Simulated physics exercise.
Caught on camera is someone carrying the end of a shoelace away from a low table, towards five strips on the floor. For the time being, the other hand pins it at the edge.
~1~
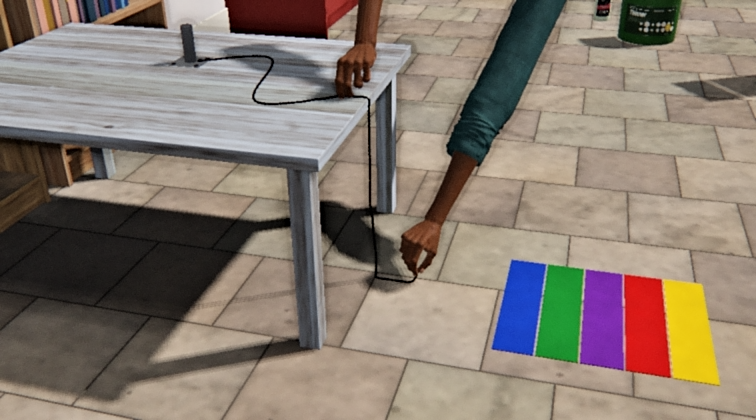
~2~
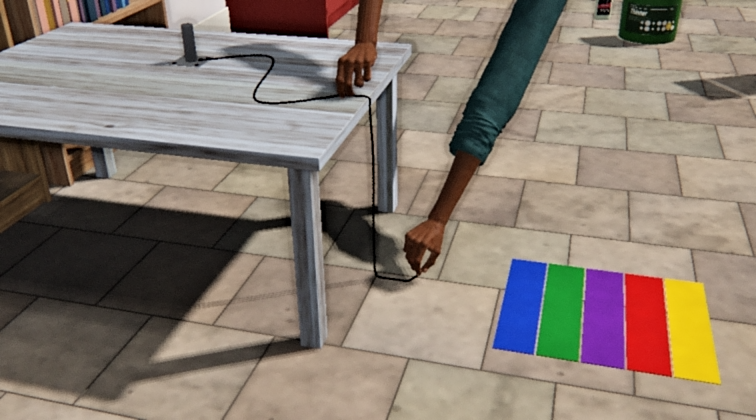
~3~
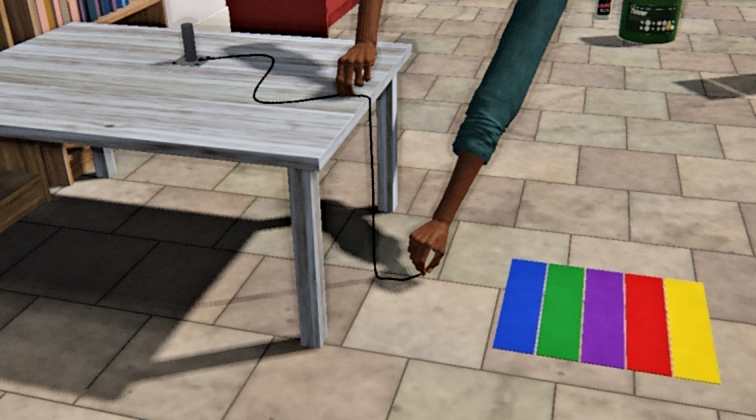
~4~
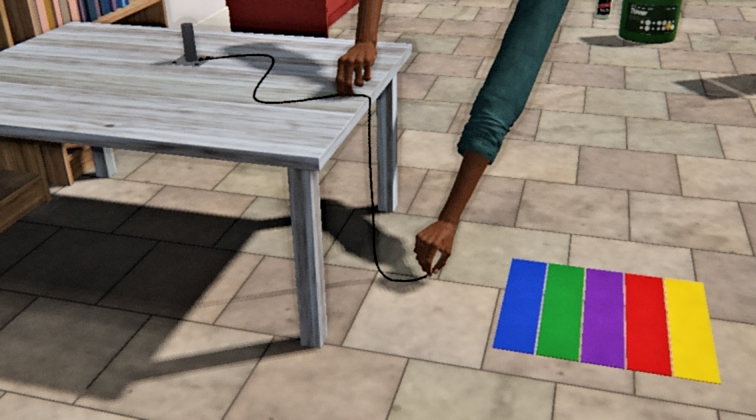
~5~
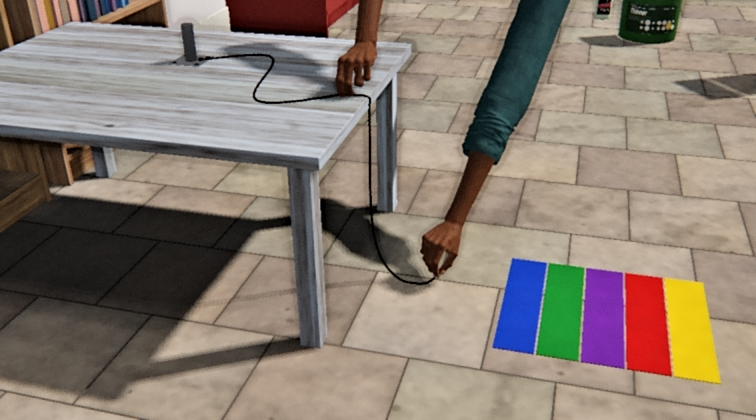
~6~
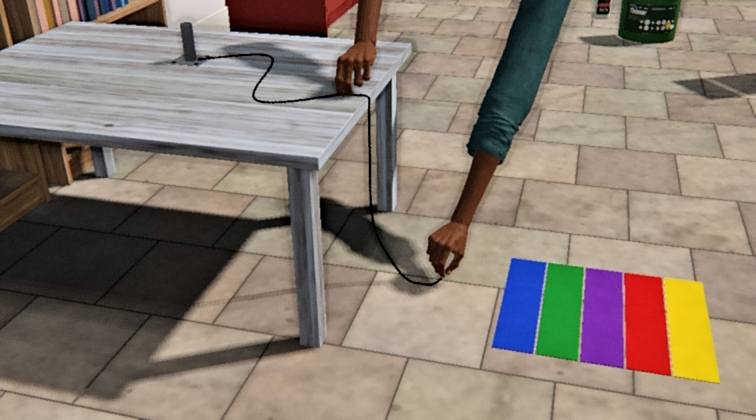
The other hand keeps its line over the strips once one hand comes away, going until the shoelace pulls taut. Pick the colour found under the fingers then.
Yellow is under them.
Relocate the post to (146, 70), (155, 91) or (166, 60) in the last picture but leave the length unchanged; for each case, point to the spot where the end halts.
In pixels, the answers are (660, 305), (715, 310) and (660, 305).
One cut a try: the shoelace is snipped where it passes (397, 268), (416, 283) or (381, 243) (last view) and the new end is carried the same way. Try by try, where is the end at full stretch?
Close to (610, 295) first, close to (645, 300) next, and close to (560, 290) last.
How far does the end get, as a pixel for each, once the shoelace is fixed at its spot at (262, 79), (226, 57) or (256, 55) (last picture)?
About (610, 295), (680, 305) and (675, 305).
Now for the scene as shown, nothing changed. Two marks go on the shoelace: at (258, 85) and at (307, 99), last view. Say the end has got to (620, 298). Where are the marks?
The first goes to (338, 83), the other to (393, 143).
Soon after, end near (620, 298); over purple.
Then, end near (666, 304); over red.
At full stretch, end near (693, 308); over yellow. It halts on the yellow strip.
